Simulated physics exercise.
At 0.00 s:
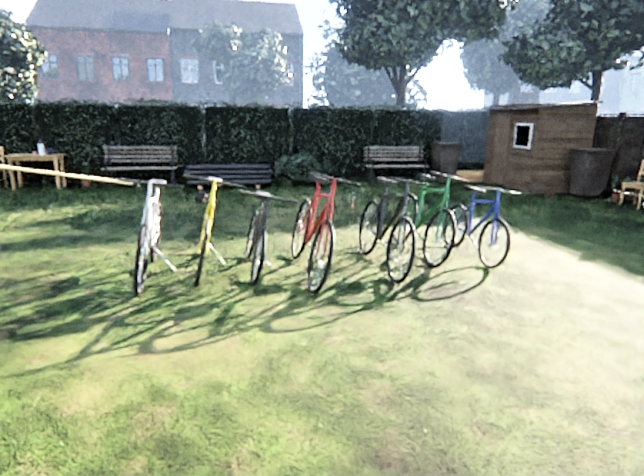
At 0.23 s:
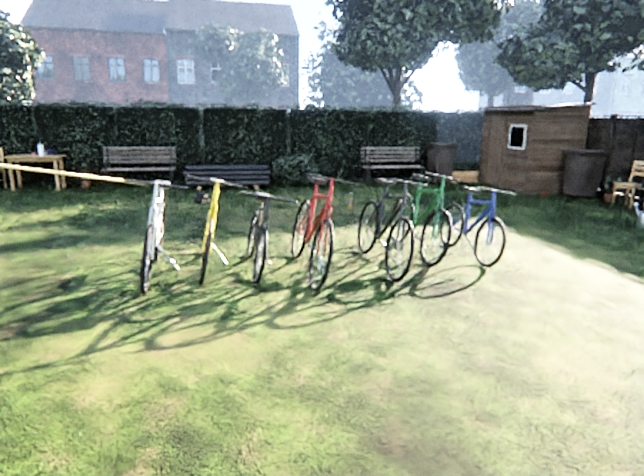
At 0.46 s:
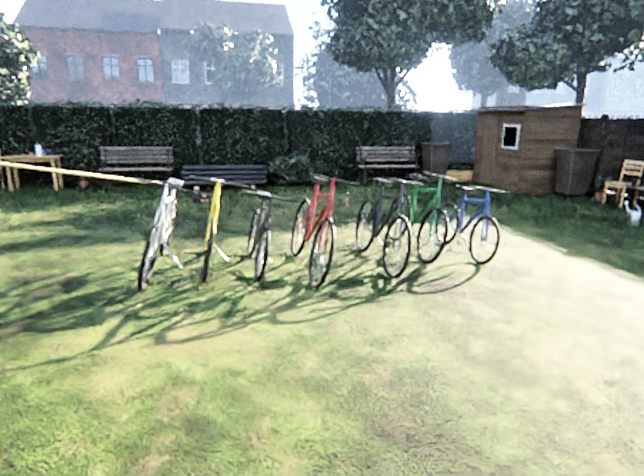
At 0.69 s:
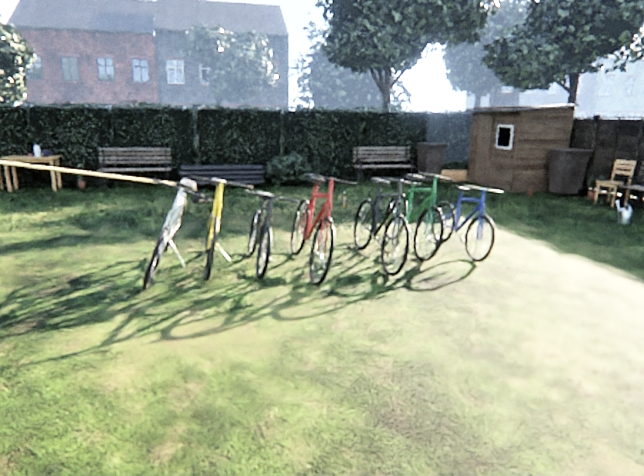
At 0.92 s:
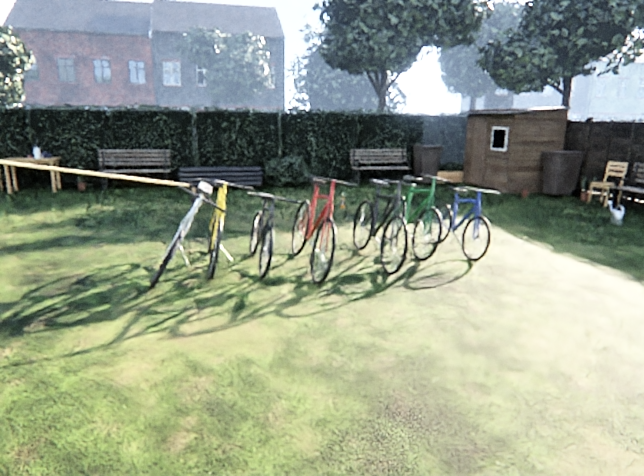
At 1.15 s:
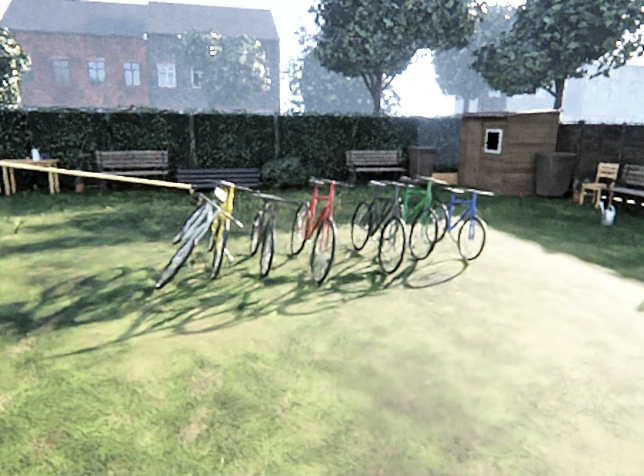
On a sunlit lawn bordered by a tall hedge, benches, trees and a wooden shed, the view faces a row of parked bicycles from slightly above. From left to right stand a pale one, a yellow, a dark, a red, another dark, a green and a blue. A long pole from the left pushes the pale bicycle, which leans steadily rightward toward the yellow one, while the camera shifts slightly.
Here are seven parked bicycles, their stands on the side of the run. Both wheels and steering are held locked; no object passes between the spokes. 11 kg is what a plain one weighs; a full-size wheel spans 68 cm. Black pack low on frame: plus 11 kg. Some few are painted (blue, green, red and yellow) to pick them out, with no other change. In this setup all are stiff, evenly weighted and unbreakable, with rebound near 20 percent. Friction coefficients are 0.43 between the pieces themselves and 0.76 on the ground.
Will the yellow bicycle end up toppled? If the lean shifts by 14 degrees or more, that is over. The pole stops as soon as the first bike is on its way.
Yes.
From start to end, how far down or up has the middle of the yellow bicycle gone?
Lower, by roughly 0 cm.
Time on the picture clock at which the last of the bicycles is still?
Near 2.0 s.
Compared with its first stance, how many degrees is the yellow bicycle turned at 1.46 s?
Some 15°.
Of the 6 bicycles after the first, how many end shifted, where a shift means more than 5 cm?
The shifted count is 2.
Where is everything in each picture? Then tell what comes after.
In the first frame (we follow the side turned to the camera; the camera moves round a little), pole end (135, 184) 10 cm from the first bicycle; yellow bicycle (205, 241); green bicycle (407, 208); blue bicycle (455, 217); no other piece has moved.
Pole end pushing; yellow bicycle (209, 240), in the second frame.
Pole end pushing; yellow bicycle (212, 239); no other piece has moved, in the third frame.
Pole end (178, 185) pushing; yellow bicycle (215, 238); no other piece has moved, in the fourth frame.
Pole end (190, 186) stopped; yellow bicycle (220, 238); no other piece has moved, in the fifth frame.
Pole end (193, 188) stopped; yellow bicycle (226, 240); green bicycle (394, 208); red bicycle (337, 240); no other piece has moved, in the sixth frame.
Around 1.46 s, 1 of the 6 other bicycles over; yellow bicycle tipped 14°.
Around 1.74 s, 1 of the 6 other bicycles over; yellow bicycle tipped 24°.
Finally (2.3 s), 2 of the 6 other bicycles over; yellow bicycle tipped 26°; green bicycle unmoved; red bicycle unmoved. Four left standing. Seen by the last camera, middles, yellow bicycle near (244, 223), green bicycle near (411, 212).
